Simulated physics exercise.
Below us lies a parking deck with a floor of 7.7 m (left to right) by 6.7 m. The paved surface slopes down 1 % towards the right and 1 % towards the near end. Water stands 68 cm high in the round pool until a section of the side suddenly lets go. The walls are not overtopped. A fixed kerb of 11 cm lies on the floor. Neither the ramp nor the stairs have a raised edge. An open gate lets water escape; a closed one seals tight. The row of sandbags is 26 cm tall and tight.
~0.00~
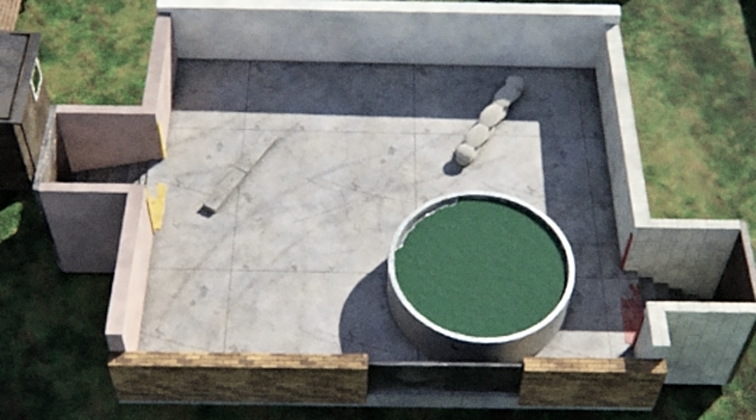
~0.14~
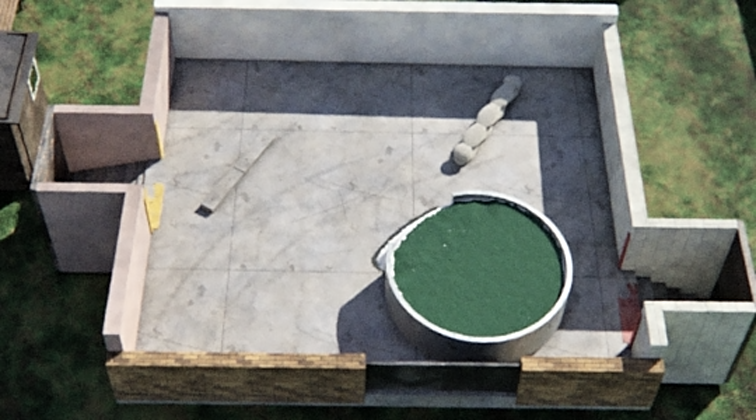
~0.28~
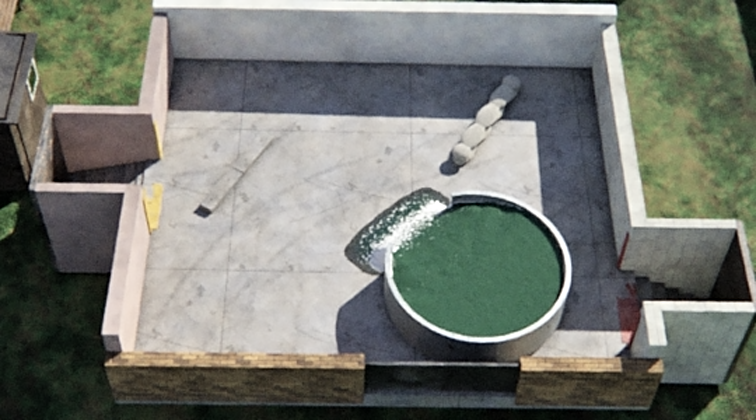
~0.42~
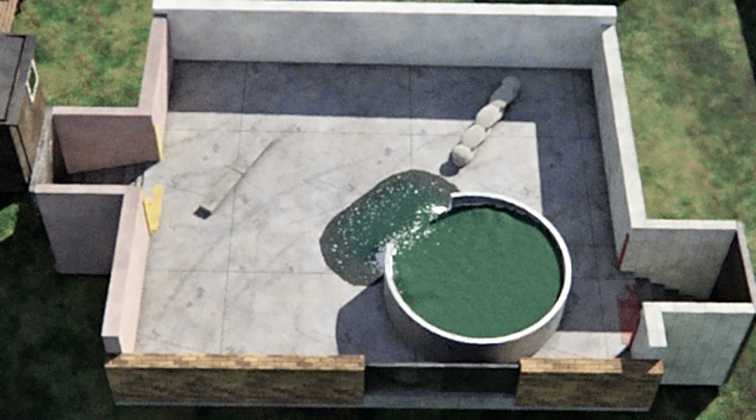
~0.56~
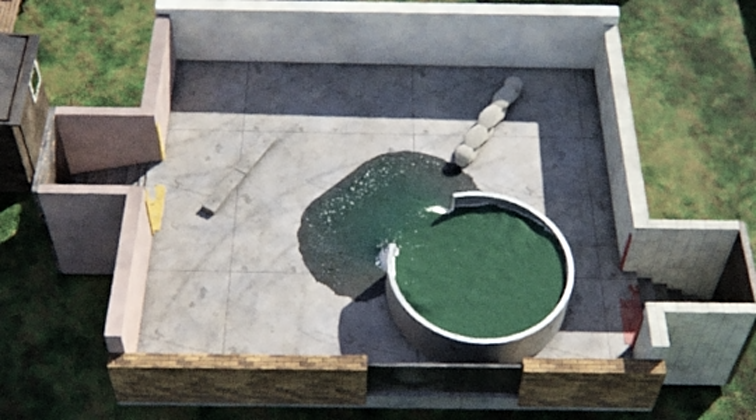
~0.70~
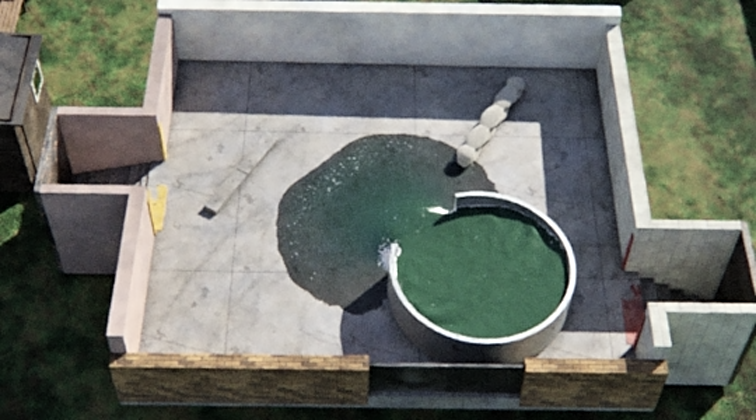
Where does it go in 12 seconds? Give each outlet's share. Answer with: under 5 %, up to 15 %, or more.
The gate takes under 5 %; the stairwell (marked red) takes not even 5 %; the down ramp (marked yellow) takes from 5 to 15 %.
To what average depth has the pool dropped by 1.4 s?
Some 50 cm.
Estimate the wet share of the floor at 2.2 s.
About 50 per cent.
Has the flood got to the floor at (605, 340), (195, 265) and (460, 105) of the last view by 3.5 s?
In that order: Still dry, wet, under water.
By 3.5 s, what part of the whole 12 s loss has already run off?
About 20 per cent.
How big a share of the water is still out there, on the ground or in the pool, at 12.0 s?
Some 88 per cent remains.
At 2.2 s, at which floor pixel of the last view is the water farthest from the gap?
Around (179, 60).
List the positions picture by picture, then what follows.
The first frame shows still water, 68 cm deep, in the round pool at (481, 266).
In the second frame, water pours out at (414, 231) and has run 0.8 m, to (385, 270); deepest outside 33 cm, 68 cm at the round pool's back.
In the third frame, water pours out at (413, 233) and has run 1.1 m, to (351, 254); deepest outside 37 cm, 68 cm at the round pool's back.
In the fourth frame, the front is at (422, 174), 1.4 m from the gap at (413, 236); 2.8 m2 of floor is under water; 68 cm left at the back of the round pool.
In the fifth frame, water pours out at (416, 236) and has run 1.9 m, to (404, 155); deepest outside 34 cm, 68 cm at the round pool's back.
In the sixth frame, water pours out at (418, 236) and has run 2.3 m, to (289, 196); deepest outside 35 cm, 68 cm at the round pool's back.
After 1.4 s water covers 35 % of the floor and is deepest (33 cm) near (407, 239); gone so far, the gate 0 %, the stairwell (marked red) 0 %, the down ramp (marked yellow) 0 %.
After 2.2 s water covers 50 % of the floor and is deepest (30 cm) near (407, 239); gone so far, the gate 0 %, the stairwell (marked red) 0 %, the down ramp (marked yellow) 0 %.
After 3.5 s water covers 60 % of the floor and is deepest (32 cm) near (178, 67); gone so far, the gate 0 %, the stairwell (marked red) 0 %, the down ramp (marked yellow) 2 %.
After 7.0 s water covers 80 % of the floor and is deepest (22 cm) near (171, 378); gone so far, the gate 0 %, the stairwell (marked red) 0 %, the down ramp (marked yellow) 7 %.
After 12.0 s water covers 95 % of the floor and is deepest (16 cm) near (397, 382); gone so far, the gate 0 %, the stairwell (marked red) 2 %, the down ramp (marked yellow) 11 %.
